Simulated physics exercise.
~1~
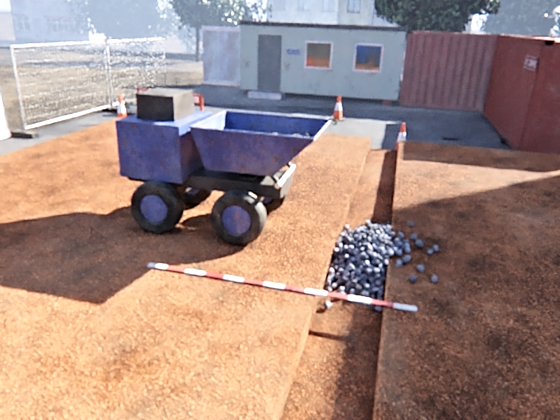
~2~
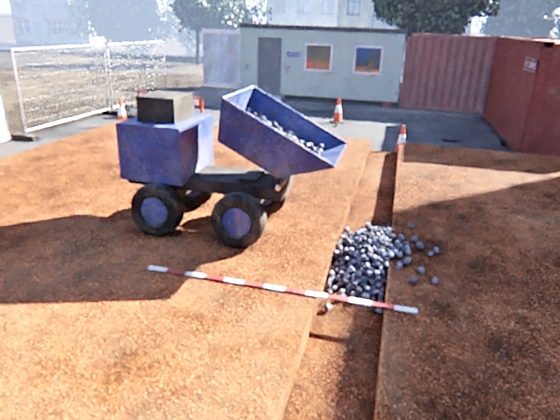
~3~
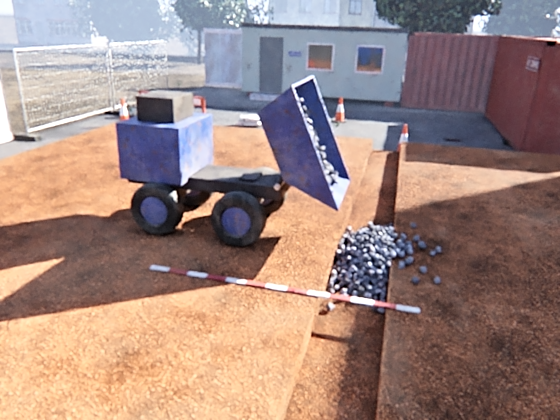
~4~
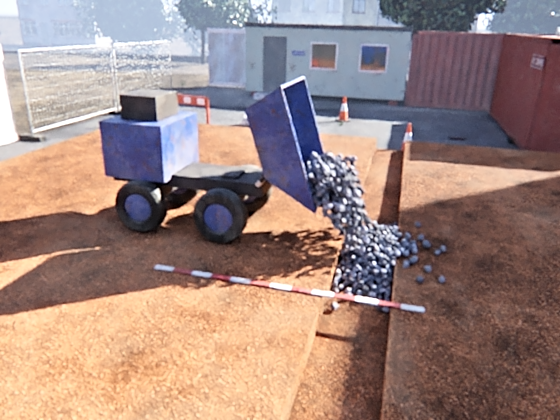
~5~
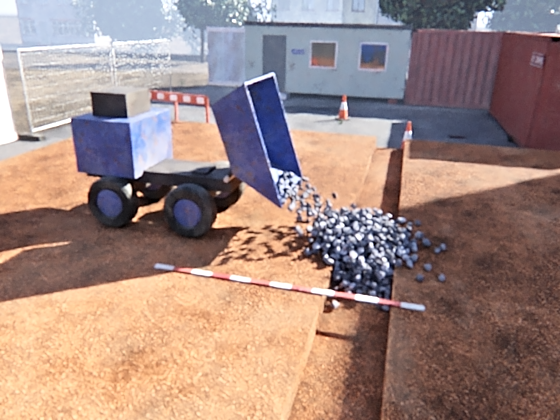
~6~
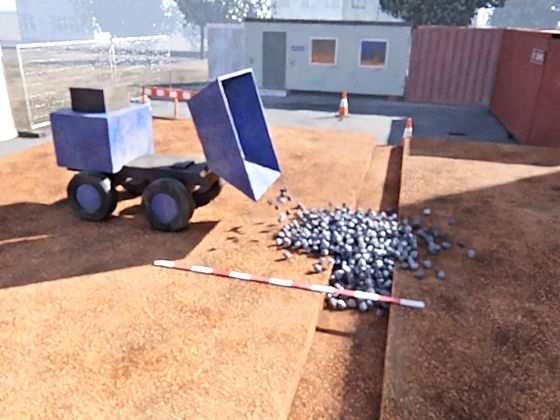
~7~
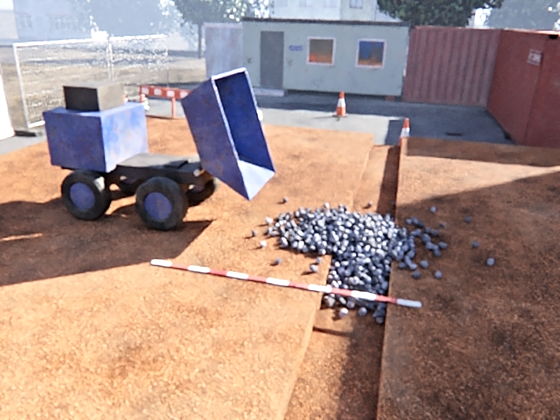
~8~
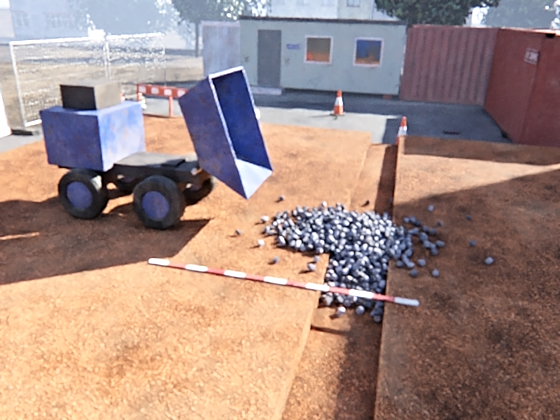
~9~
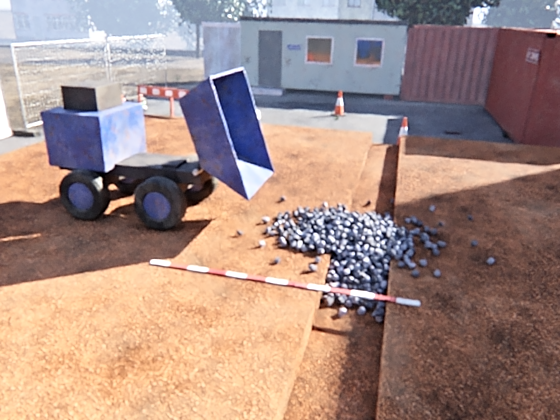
On a sunlit building site with reddish ground, a blue dumper stands left of a narrow trench, where grey stones already lie beside a red-and-white striped staff. Its skip tips up towards the right, showing the load of stones inside, and keeps rising until it is steeply tilted. As the machine rolls back to the left, stones pour from the lowered lip onto the earlier heap. The stream thins while the dumper retreats, and the last stones drop short of the trench. Finally the dumper stands still with its empty skip raised, and a broad pile spreads over the trench and its near edge, with a few stones scattered beyond.
